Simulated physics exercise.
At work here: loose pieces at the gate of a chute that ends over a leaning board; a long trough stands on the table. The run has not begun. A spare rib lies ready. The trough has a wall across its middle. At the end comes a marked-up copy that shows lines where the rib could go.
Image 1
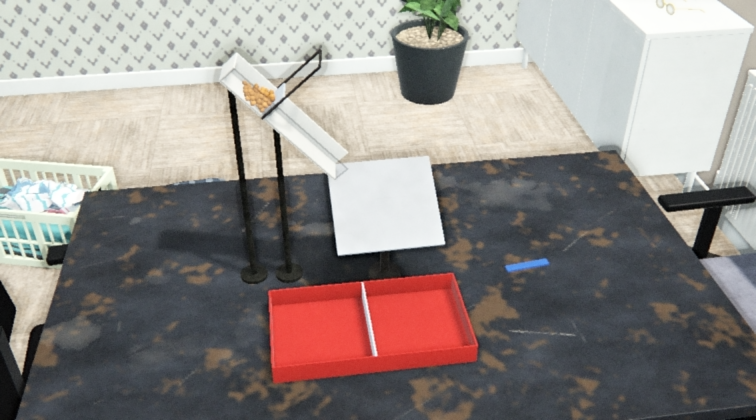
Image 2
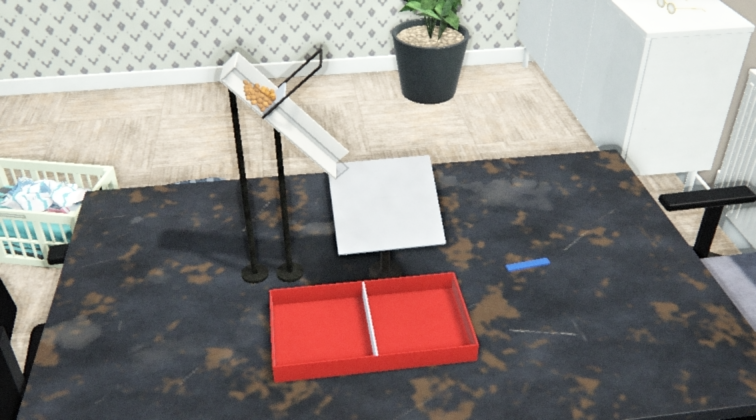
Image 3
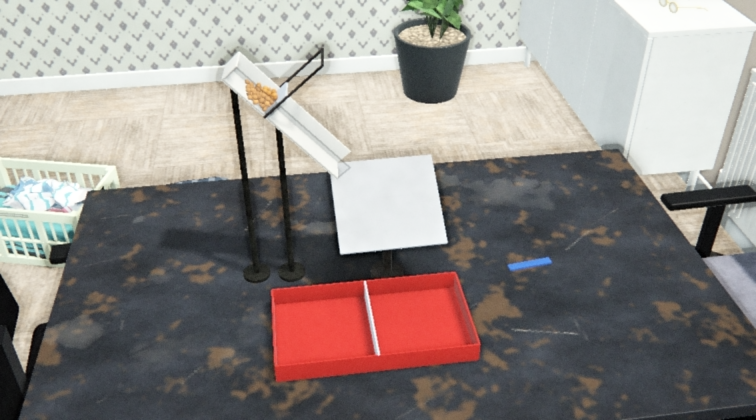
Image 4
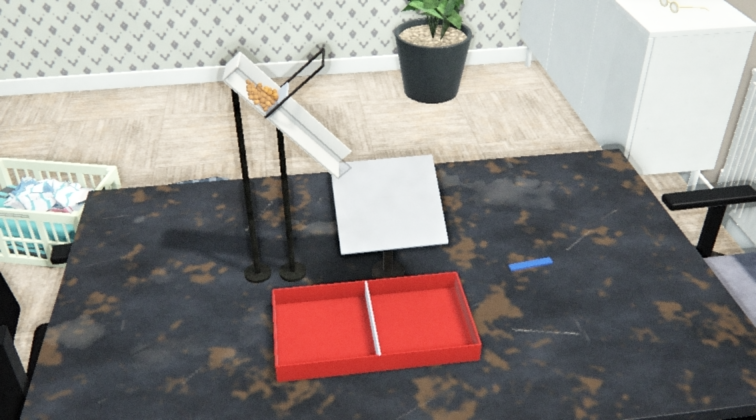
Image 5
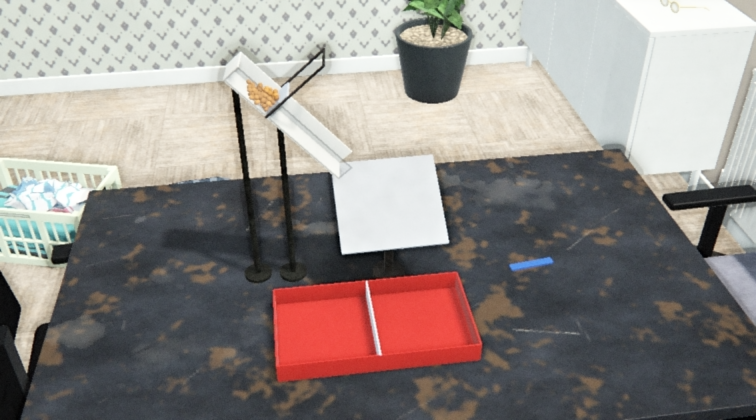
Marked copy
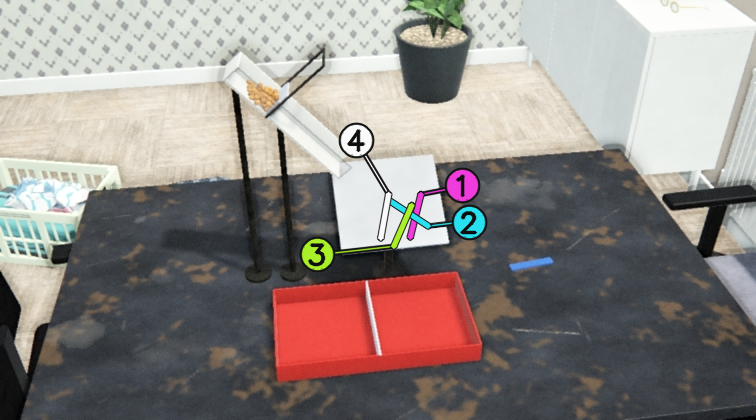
Nothing moves on the dark, brown-blotched table, seen from above in a bright room with patterned wallpaper, apart from a very slight drift of the view at the start. Roasted chickpeas sit behind a gate high in a sloping white chute on two black stands, left of a tilted white board. In front lies a red trough with a white middle wall, a small blue strip to its right.
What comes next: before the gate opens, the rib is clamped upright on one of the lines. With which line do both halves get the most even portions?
4 is best.
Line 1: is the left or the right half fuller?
Right.
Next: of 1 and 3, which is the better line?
3 it is.
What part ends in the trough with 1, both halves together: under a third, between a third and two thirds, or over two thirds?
Line 1 gives over two thirds.
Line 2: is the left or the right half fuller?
More lands on the right.
On the marked copy, line 1 from (420, 194) to (410, 237); line 2 from (388, 199) to (428, 226); line 3 from (411, 205) to (393, 246); line 4 from (388, 194) to (380, 238).
With 1, of what is caught, only a few in the left half, all but a few in the right.
With 2, of what is caught, only a few in the left half, all but a few in the right.
With 3, of what is caught, close to a quarter in the left half, the bulk in the right.
With 4, of what is caught, close to two thirds in the left half, close to a third in the right.
